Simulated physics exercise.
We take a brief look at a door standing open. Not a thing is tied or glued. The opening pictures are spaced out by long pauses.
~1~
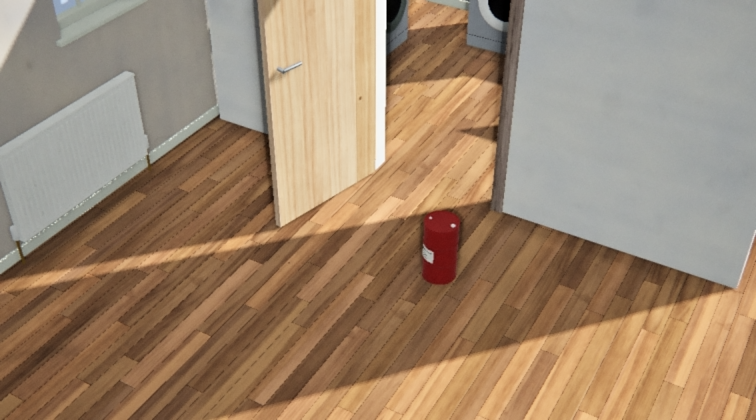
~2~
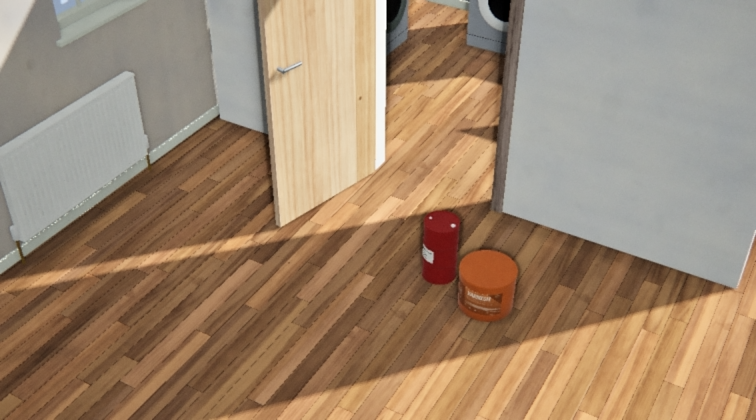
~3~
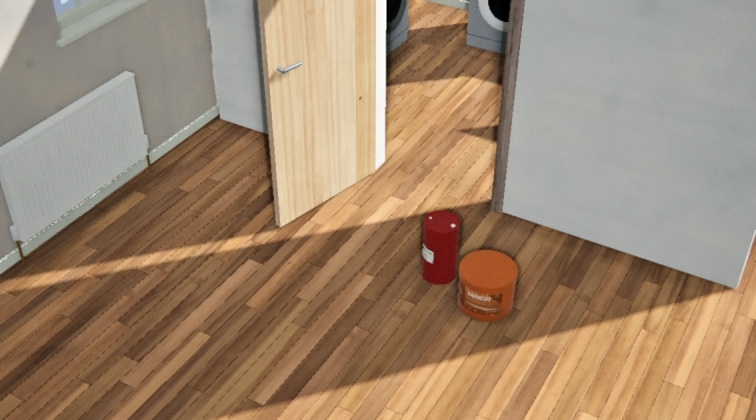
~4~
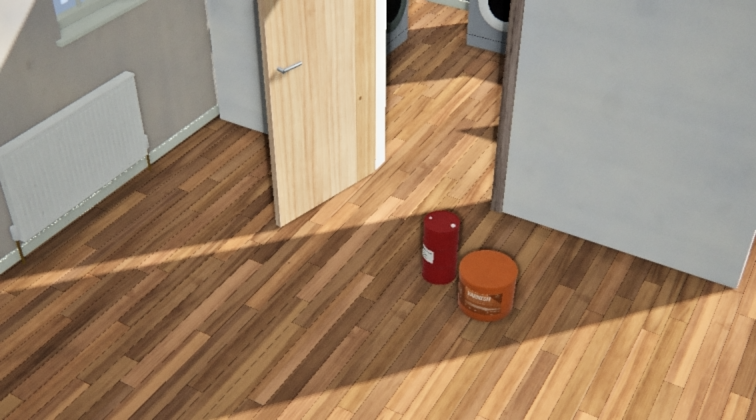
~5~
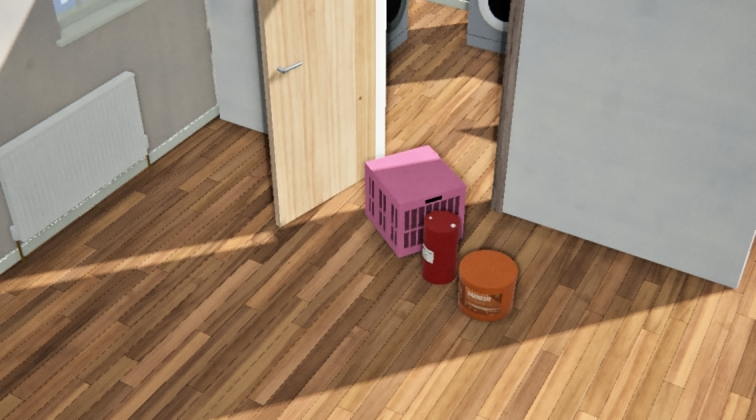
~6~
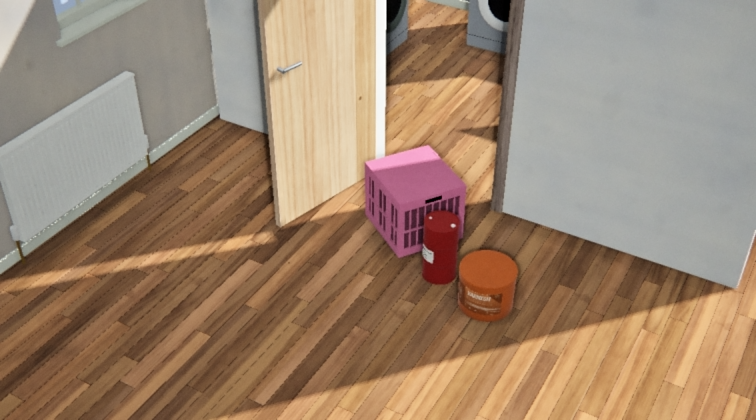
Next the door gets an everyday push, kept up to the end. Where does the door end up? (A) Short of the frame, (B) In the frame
Answer: A.
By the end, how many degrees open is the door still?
About 65°.
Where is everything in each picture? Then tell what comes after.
The first picture shows door wide open and still.
The second picture shows door wide open and still; orange pail (487, 286); red canister (440, 248).
The third picture shows door wide open and still; orange pail (487, 286); red canister (440, 248).
The fourth picture shows door wide open and still; orange pail (487, 286); red canister (440, 248).
The fifth picture shows door wide open and still; orange pail (487, 286); red canister (440, 248).
The sixth picture shows door wide open and still; pink chest (414, 200); orange pail (487, 286).
Then, 0.70 s later than the last frame, open by 90°.
Then, 1.10 s later than the last frame, open by 74°.
When it is over, open by 67°; all 3 as before. End places, in pixels of the last picture, pink chest near (417, 201).
